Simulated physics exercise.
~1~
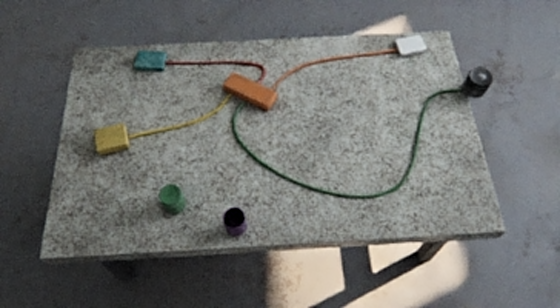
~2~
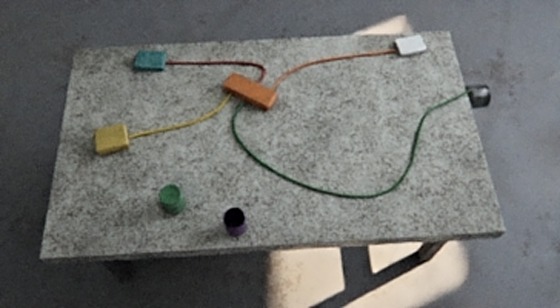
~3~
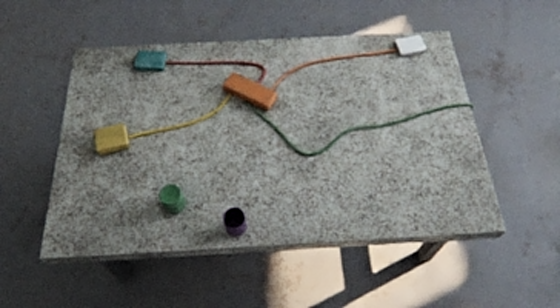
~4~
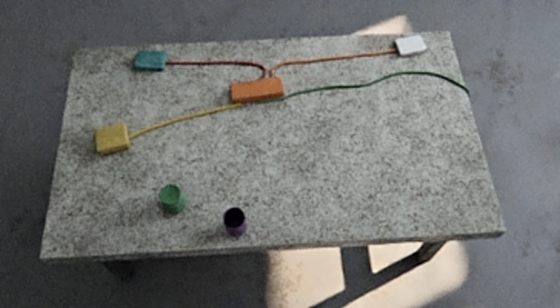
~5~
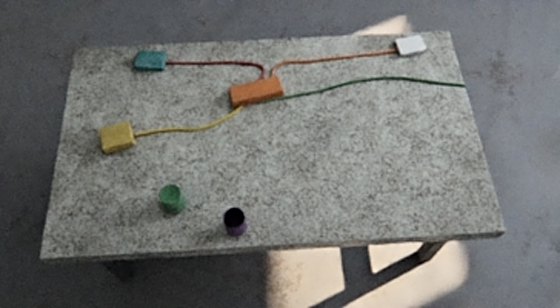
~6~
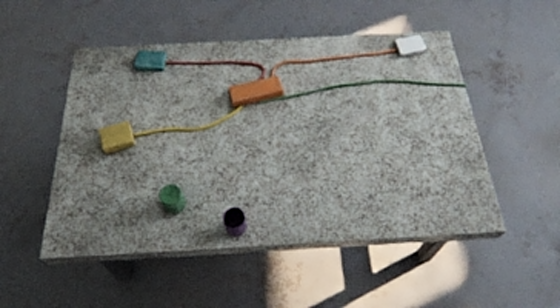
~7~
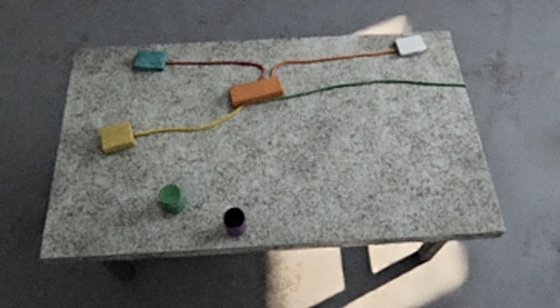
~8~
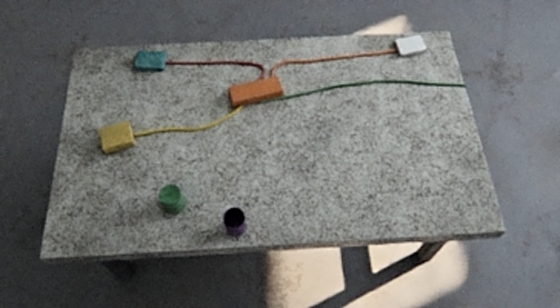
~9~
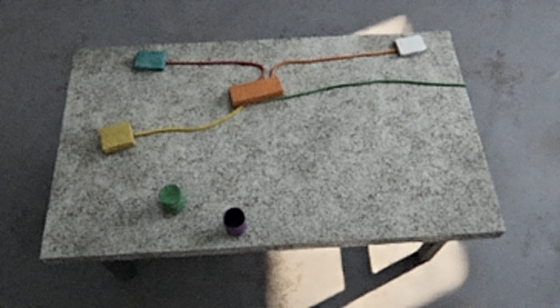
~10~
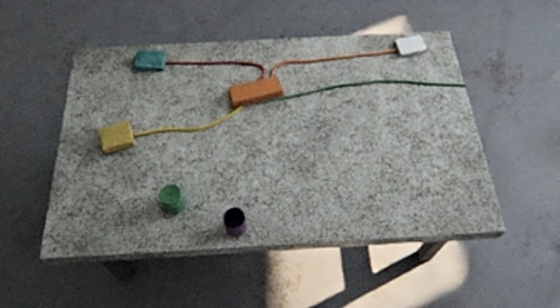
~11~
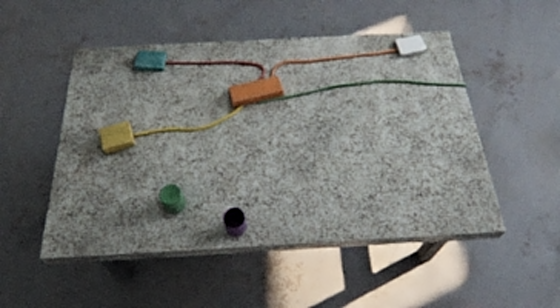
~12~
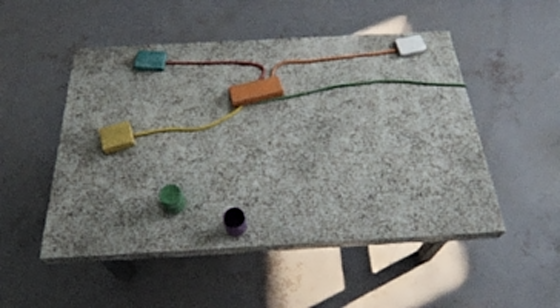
We see a speckled workbench with an orange strip cabled to several small devices as a black speaker tips off the right edge, pulling its green cable taut, shifting the strip and yellow drive slightly, and ending out of view while two tubs stay put.
